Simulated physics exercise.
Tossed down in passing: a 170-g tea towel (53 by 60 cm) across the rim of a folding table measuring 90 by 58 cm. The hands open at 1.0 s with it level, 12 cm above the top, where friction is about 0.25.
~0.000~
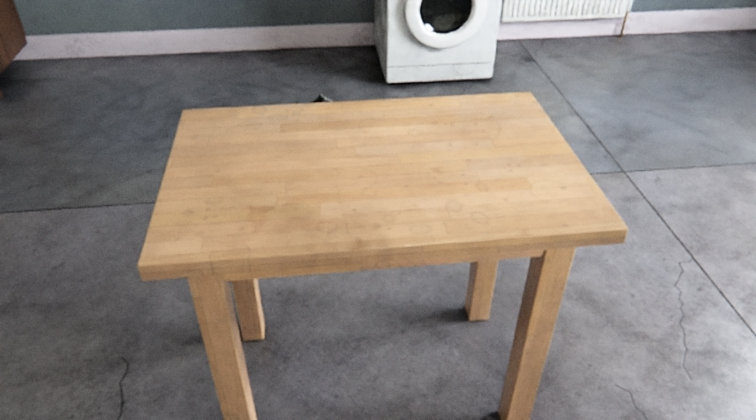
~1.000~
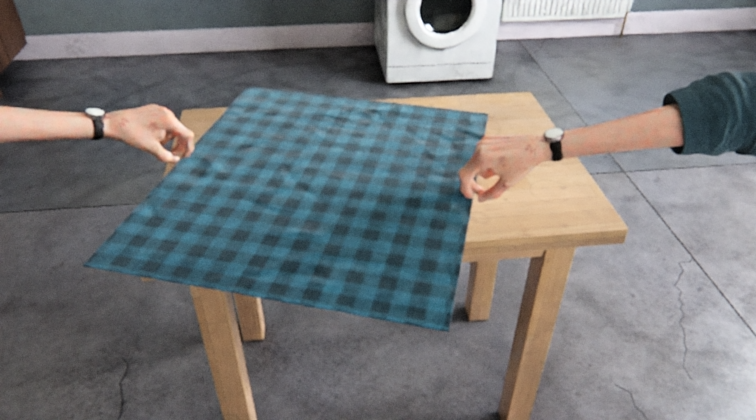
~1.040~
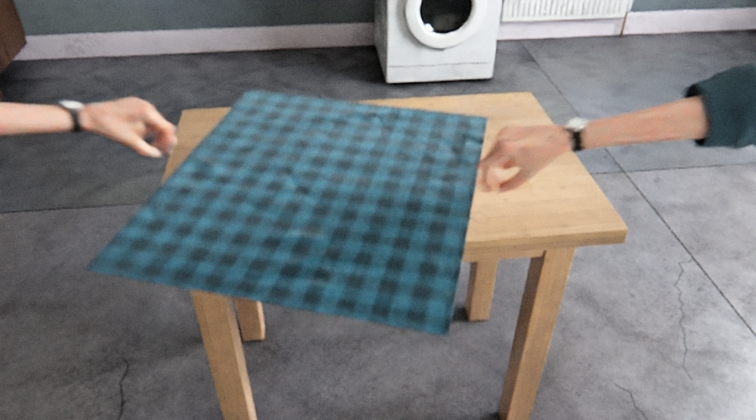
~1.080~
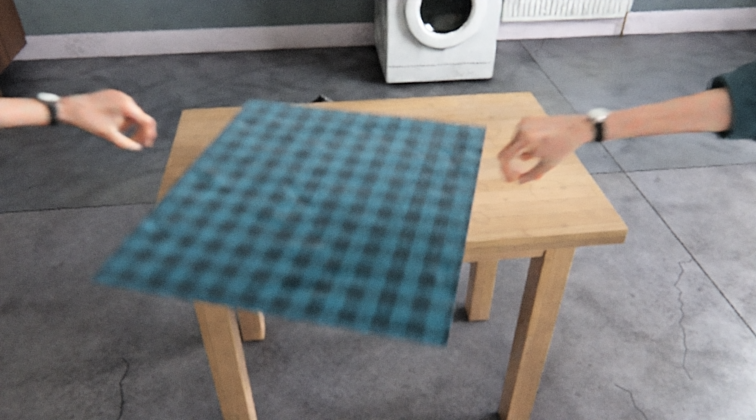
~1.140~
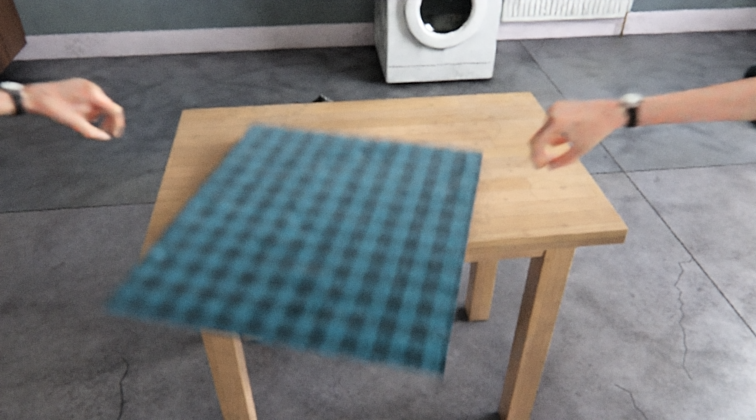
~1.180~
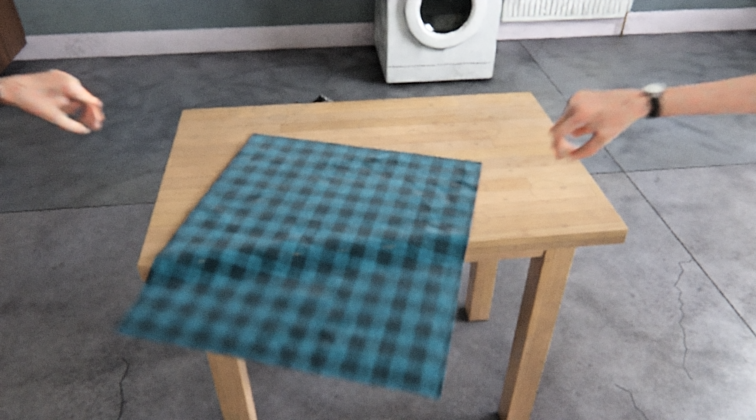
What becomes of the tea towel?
Outcome: The tea towel goes over the edge.
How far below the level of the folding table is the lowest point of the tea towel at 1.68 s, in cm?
About 66 cm.
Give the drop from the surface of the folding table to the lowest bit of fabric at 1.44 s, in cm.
Some 36 cm.
At 1.4 s, 35 % of the tea towel is still over the top.
At 1.7 s, 0 % of the tea towel is still over the top.
At 1.9 s, 0 % of the tea towel is still over the top.
At 2.2 s, 0 % of the tea towel is still over the top.
At 4.4 s, 0 % of the tea towel is still over the top.
